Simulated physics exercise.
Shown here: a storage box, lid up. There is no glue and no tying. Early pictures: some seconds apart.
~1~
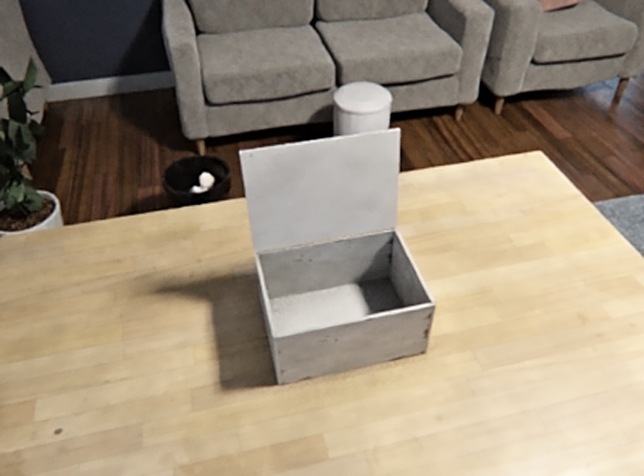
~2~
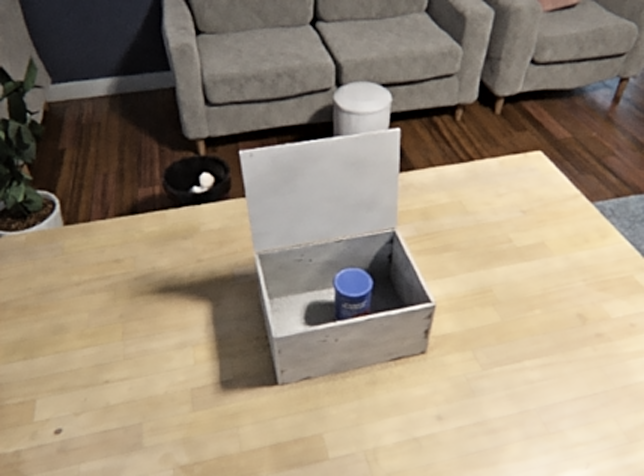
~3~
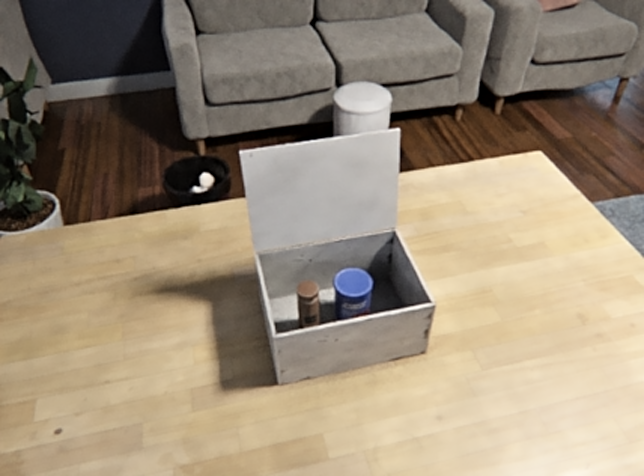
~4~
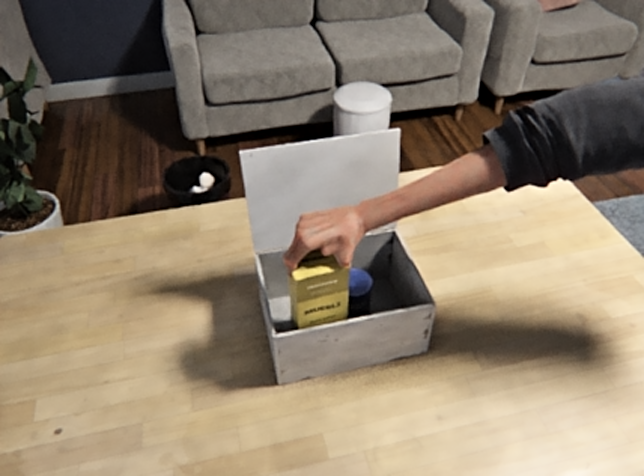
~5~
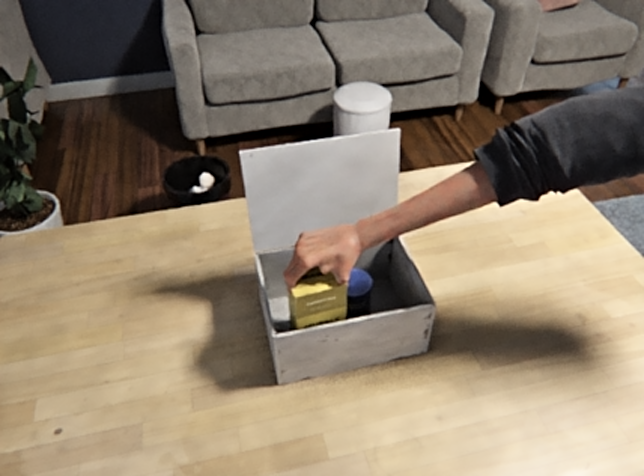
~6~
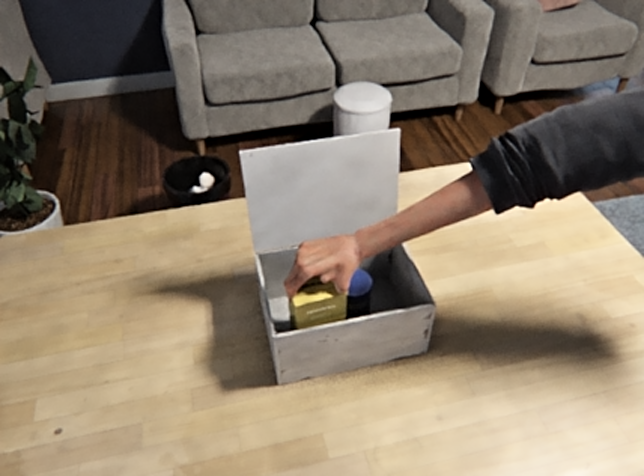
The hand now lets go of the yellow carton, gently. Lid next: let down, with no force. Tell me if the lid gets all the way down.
In the end, the box is left open.
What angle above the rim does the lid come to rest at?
Near 20°.
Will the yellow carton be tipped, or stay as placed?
By the end it has kept its angle.
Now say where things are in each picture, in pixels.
In the first frame, the last thing is not in view yet.
In the second frame, the last thing is not in view yet.
In the third frame, the last thing is not in view yet; brown shaker (308, 308).
The fourth frame shows coming down; yellow carton (319, 301).
The fifth frame shows coming down; yellow carton (317, 316).
The sixth frame shows in place under the hand; yellow carton (318, 324).
Then, 1.10 s past the last view, lid starting down.
Then, 1.50 s past the last view, lid 66° above the rim.
Then, 1.70 s past the last view, lid 53° above the rim.
Then, 2.00 s past the last view, lid 29° above the rim.
Finally, lid 22° above the rim; all 3 still in place. Final places as the last picture's camera would see them, yellow carton near (318, 324).
